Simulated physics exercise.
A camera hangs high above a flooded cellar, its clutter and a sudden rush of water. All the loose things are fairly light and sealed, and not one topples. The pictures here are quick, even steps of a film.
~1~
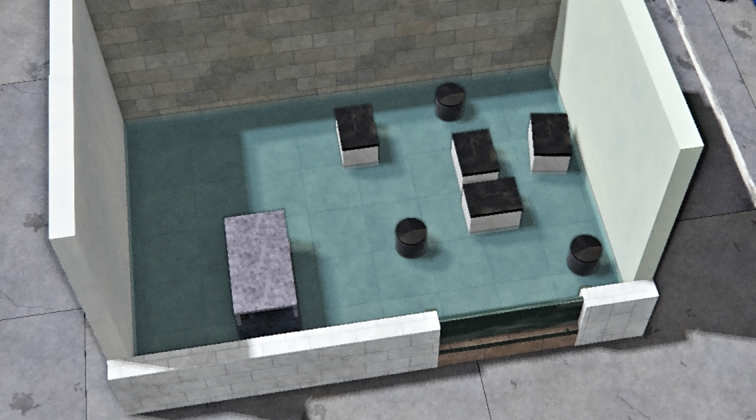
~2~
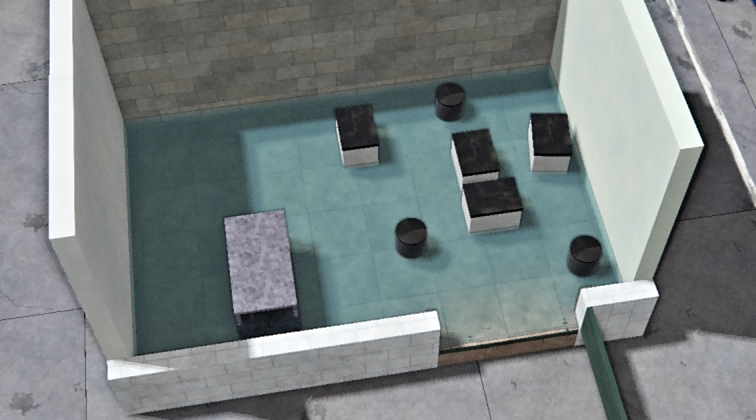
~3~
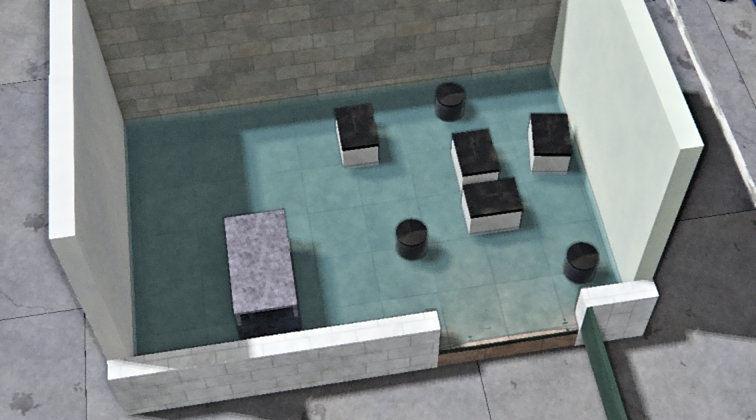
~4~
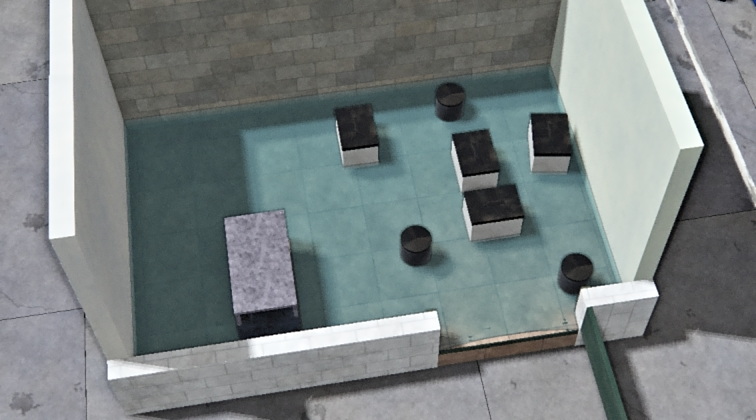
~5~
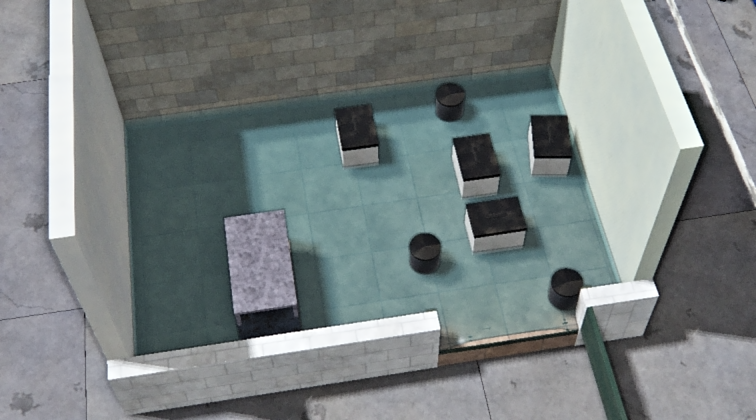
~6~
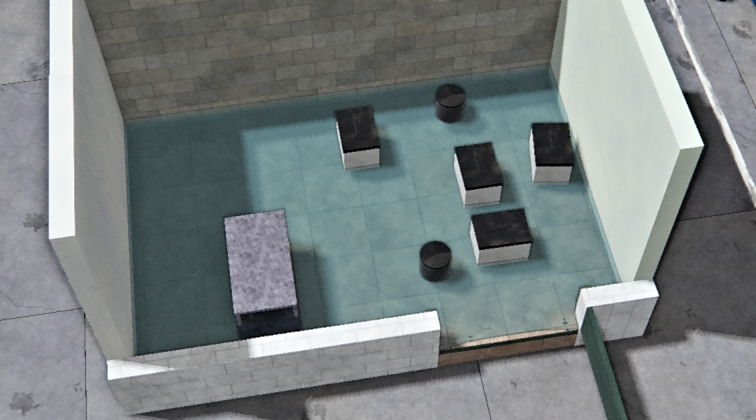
Flooded cellar from above, a green gate swinging open, then dark-topped boxes and tubs drifting frontward, one tub vanishing near the gap.
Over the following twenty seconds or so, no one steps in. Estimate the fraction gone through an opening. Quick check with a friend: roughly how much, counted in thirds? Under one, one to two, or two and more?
Two or more thirds.
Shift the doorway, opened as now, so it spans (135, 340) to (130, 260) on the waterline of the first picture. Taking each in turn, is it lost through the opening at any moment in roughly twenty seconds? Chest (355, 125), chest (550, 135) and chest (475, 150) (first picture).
Same order as asked: Exits, never leaves, never leaves.
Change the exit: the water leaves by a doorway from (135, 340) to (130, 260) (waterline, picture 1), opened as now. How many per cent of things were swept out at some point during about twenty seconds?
Something like 30 percent.
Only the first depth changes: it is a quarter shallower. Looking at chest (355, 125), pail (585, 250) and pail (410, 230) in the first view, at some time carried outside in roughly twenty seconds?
One after the other: Remains, swept away, swept away.
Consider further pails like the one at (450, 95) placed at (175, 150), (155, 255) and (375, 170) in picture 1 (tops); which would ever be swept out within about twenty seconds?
For the three copies in the stated order: Remained, remained, escaped.
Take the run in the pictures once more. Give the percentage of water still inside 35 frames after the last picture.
I make it 46 percent.
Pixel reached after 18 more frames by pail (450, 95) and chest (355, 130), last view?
(506, 147) and (457, 209), approximately.
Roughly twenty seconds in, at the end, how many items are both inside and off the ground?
Number: 0.
A moment on, 3 of 7 are out; 4 afloat.
Next, 4 of 7 are out; 3 afloat.
Later, 6 of 7 are out; 1 afloat.
In the end, 7 of 7 are out; 0 afloat.
